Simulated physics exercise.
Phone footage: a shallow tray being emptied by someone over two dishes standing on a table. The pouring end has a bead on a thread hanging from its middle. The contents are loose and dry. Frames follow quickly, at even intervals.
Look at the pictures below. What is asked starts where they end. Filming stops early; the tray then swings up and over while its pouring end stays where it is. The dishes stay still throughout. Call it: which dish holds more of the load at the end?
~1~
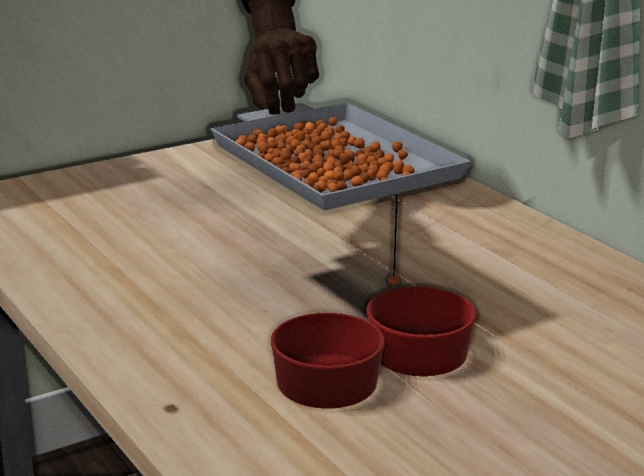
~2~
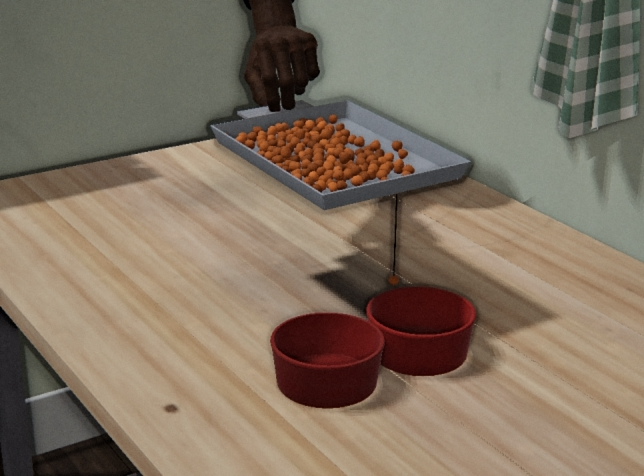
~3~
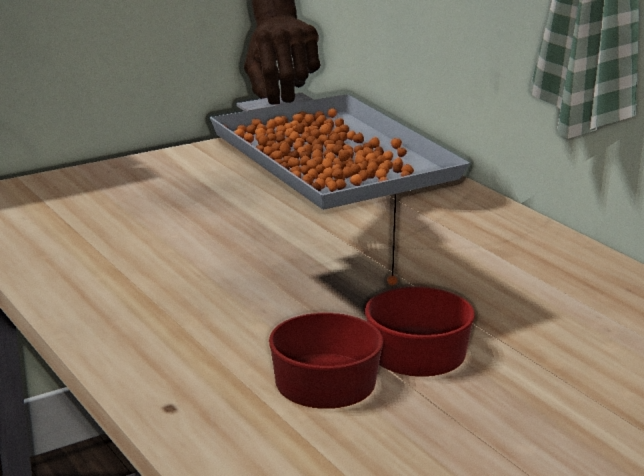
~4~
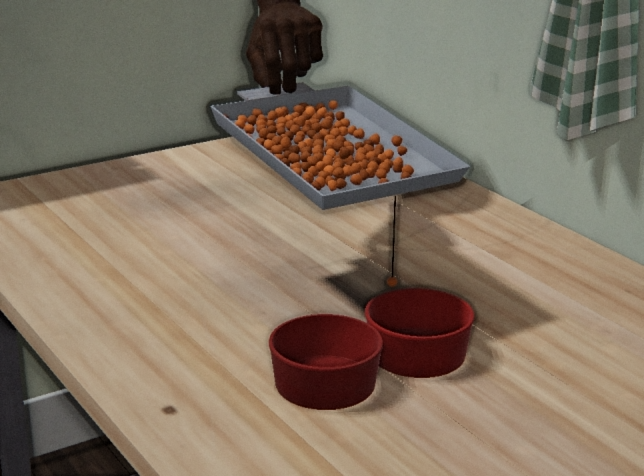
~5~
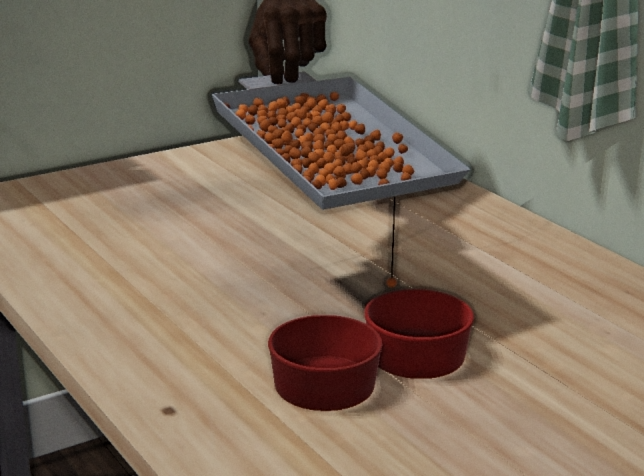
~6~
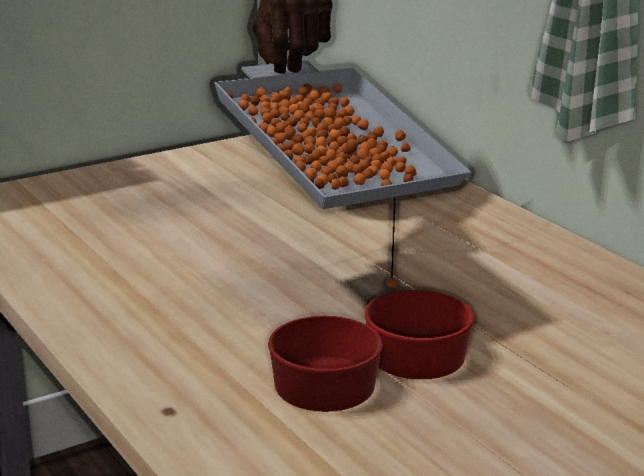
The right one holds more.
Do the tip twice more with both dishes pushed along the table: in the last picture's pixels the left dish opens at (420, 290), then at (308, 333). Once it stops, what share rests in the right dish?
In order, 10 % and 30 %.
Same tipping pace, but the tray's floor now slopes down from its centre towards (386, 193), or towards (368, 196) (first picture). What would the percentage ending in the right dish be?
The first comes to 50 %, while the second comes to 40 %.
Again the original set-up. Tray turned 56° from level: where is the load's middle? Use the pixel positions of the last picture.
Somewhere about pixel (392, 148).
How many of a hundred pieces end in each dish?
The share is 0 per cent in the left dish and 40 per cent in the right dish.
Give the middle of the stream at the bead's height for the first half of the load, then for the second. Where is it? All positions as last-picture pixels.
(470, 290) for the early half, (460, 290) for the late half.
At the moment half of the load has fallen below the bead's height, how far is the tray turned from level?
90°.
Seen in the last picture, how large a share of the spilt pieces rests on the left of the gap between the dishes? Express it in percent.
0 per cent, about.
Soon, tray tipped steeply; nearly all on the tray; a stray few in the air.
A while on, tray tipped right over; a small part on the tray; a stray few in the left dish; about a quarter in the right dish; about a third outside both; a small part in the air.
Towards the end, tray tipped past a quarter turn; a stray few in the left dish; about a third in the right dish; about half outside both.
Finally, tray tipped past a quarter turn; a stray few in the left dish; about a third in the right dish; about half outside both.
